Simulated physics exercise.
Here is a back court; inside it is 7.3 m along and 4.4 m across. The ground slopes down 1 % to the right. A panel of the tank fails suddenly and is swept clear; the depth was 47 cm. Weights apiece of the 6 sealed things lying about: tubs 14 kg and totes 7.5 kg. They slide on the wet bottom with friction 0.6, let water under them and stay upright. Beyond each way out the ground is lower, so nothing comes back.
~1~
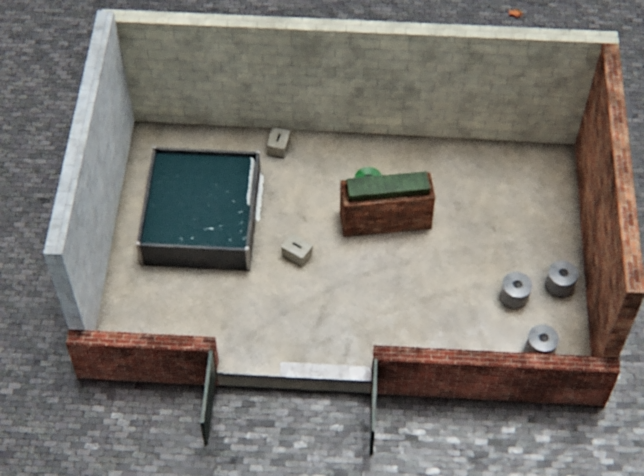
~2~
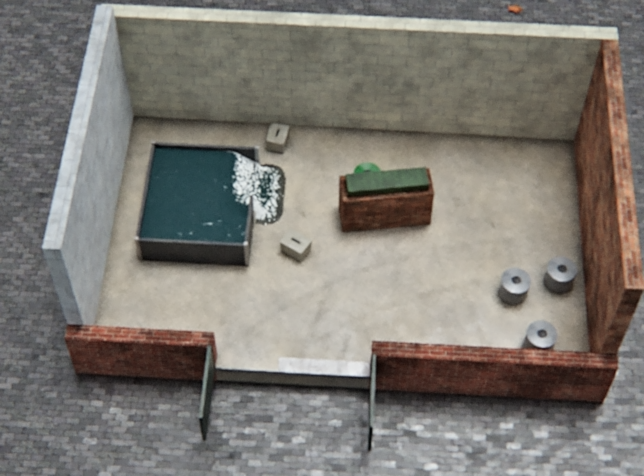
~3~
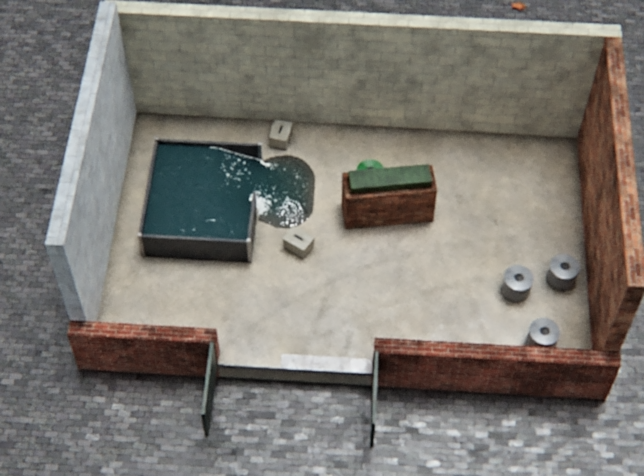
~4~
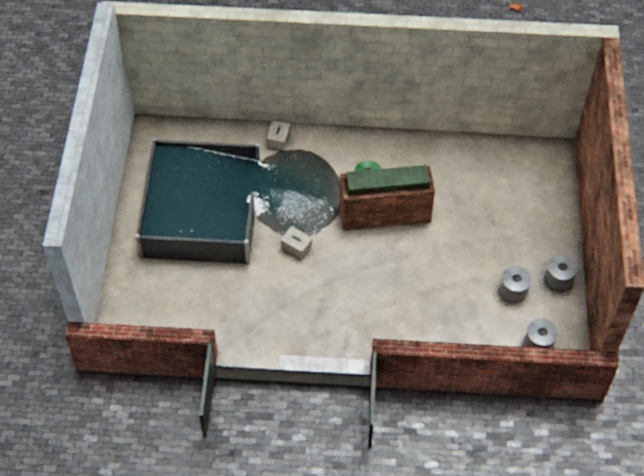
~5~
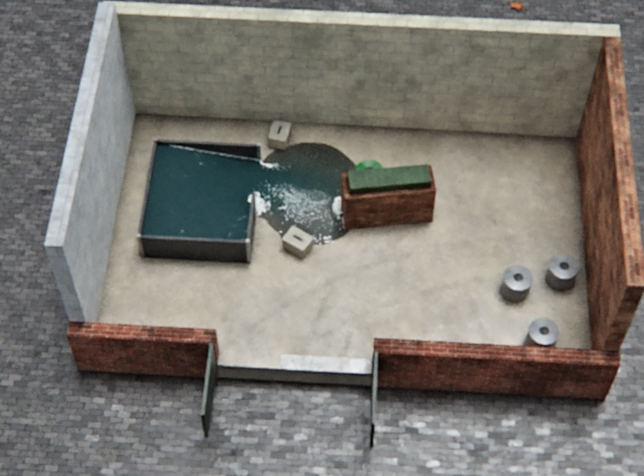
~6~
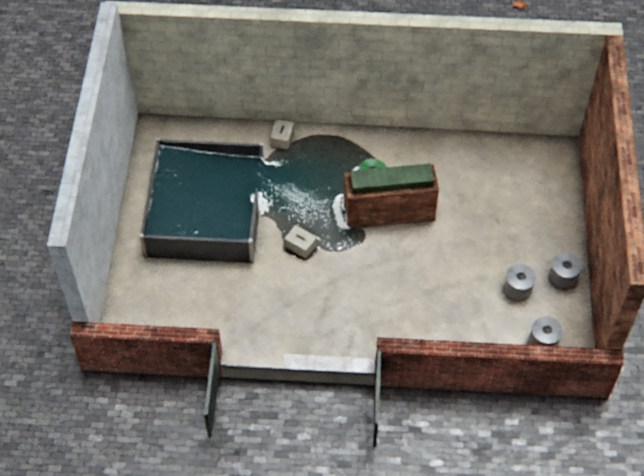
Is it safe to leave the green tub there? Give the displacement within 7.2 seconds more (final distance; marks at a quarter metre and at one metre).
The green tub ends far away.
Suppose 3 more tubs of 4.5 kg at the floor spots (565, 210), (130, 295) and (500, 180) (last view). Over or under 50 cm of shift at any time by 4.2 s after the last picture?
In that order: Over, under, past it.
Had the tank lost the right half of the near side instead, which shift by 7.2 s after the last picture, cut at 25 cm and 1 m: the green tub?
Then the green tub barely shifts.
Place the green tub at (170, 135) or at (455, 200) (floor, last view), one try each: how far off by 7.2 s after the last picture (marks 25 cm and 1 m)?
In that order: It stays put; it stays put.
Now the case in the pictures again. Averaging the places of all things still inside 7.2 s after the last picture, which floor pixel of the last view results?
Around (414, 277).
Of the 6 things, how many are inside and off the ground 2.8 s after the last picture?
1 of them.
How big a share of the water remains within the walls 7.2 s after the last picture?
Some 94 per cent remains.
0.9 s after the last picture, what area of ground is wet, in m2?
About 10.5 m2.
Then, 0.9 s after the last picture the green tub is near (434, 153), 1.1 m from its start, aground; 0 of 6 are out; 0 afloat.
Then, 2.8 s after the last picture the green tub is near (572, 169), 3.2 m from its start, afloat; 0 of 6 are out; 1 afloat.
Then, 4.8 s after the last picture the green tub is near (545, 285), 3.3 m from its start, afloat; 0 of 6 are out; 3 afloat.
Then, 7.2 s after the last picture the green tub is near (482, 303), 2.9 m from its start, aground; 0 of 6 are out; 1 afloat.
